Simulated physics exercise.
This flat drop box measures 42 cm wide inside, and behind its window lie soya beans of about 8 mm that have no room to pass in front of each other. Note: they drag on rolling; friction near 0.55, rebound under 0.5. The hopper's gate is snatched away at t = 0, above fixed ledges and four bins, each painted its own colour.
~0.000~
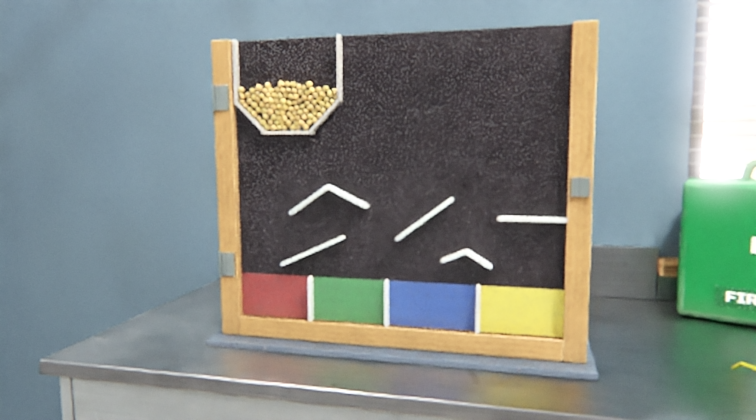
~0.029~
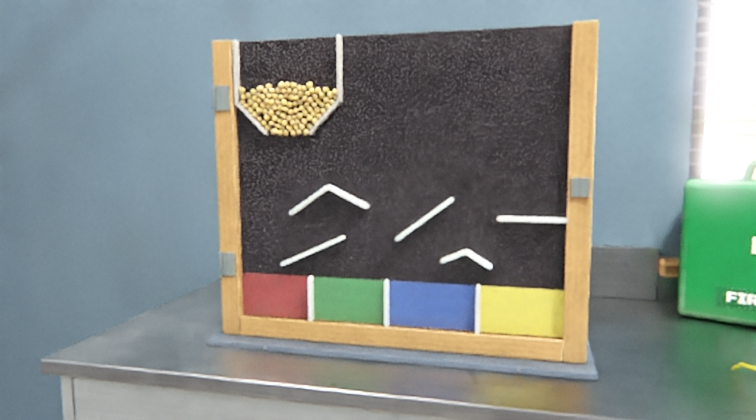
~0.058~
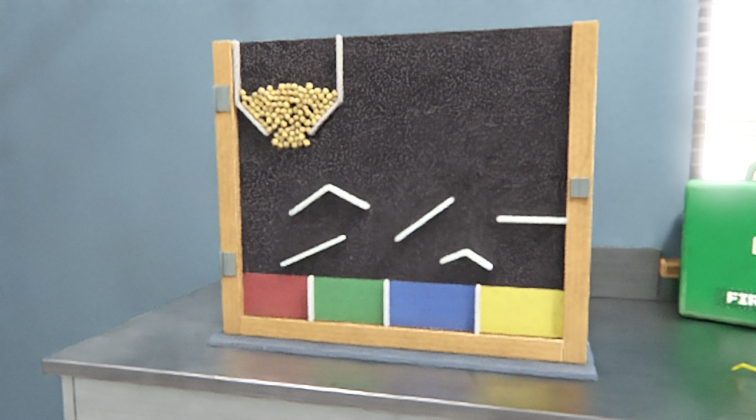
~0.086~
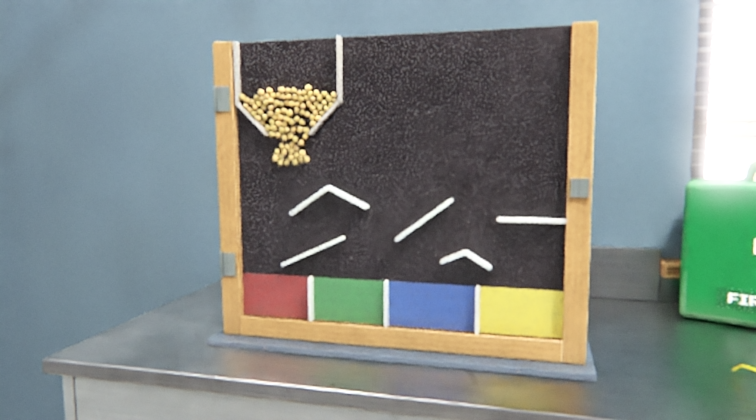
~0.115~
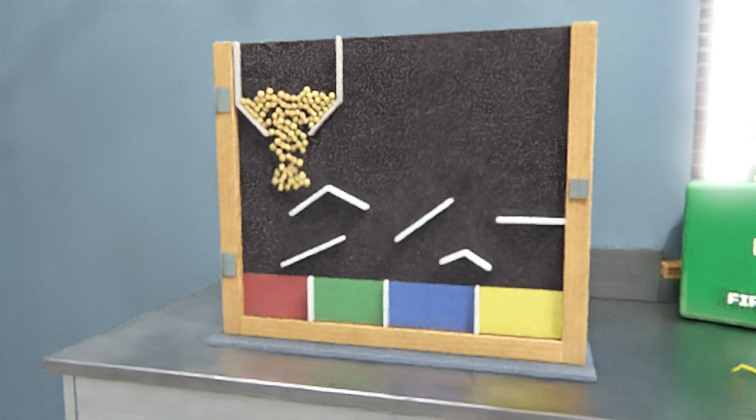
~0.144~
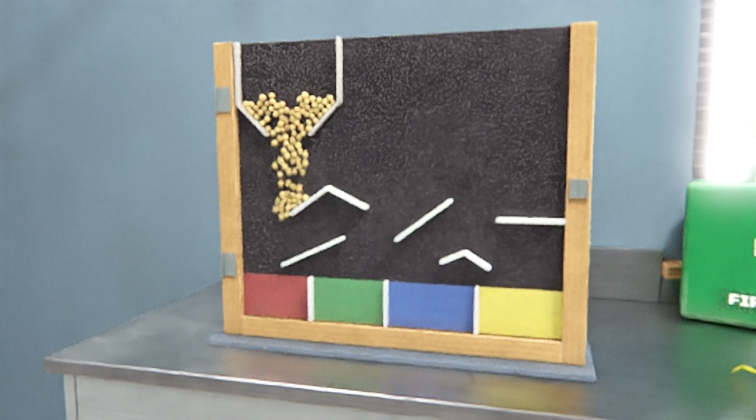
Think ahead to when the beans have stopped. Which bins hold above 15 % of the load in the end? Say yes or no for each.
Green: Nope; blue: Nope; yellow: Nope; red: Yep.
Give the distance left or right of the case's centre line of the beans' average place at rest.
The average place ends up near 17 cm to the left of the middle.
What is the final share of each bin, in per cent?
Final shares in per cent - green bin: 0, blue bin: 0, yellow bin: 0, red bin: 95.
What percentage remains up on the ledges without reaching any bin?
I'd say somewhere near 5 in a hundred.
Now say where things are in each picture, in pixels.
In the first picture, gate shut, about 110 beans in the hopper; its mouth (266, 133) to (311, 132); green (349, 301), blue (432, 306), yellow (521, 312), red (276, 296).
In the second picture, 2 out; bottom bean (294, 133).
In the third picture, 13 out; bottom bean (280, 145).
In the fourth picture, 24 out; bottom bean (280, 163).
In the fifth picture, 34 out; bottom bean (281, 187).
In the sixth picture, 45 out; bottom bean (282, 217); ledges slope (397, 240) to (450, 201), roof (293, 213) to (366, 207), roof (442, 262) to (489, 268), level (498, 220) to (567, 222), slope (284, 264) to (342, 238).
After 0.34 s, 100 % have left the hopper; down in the bins, red 45 %.
After 0.55 s, 100 % have left the hopper; down in the bins, red 85 %.
At rest by 1.4 s, green 0 %, blue 0 %, yellow 0 %, red 95 %, left higher up 5 %.
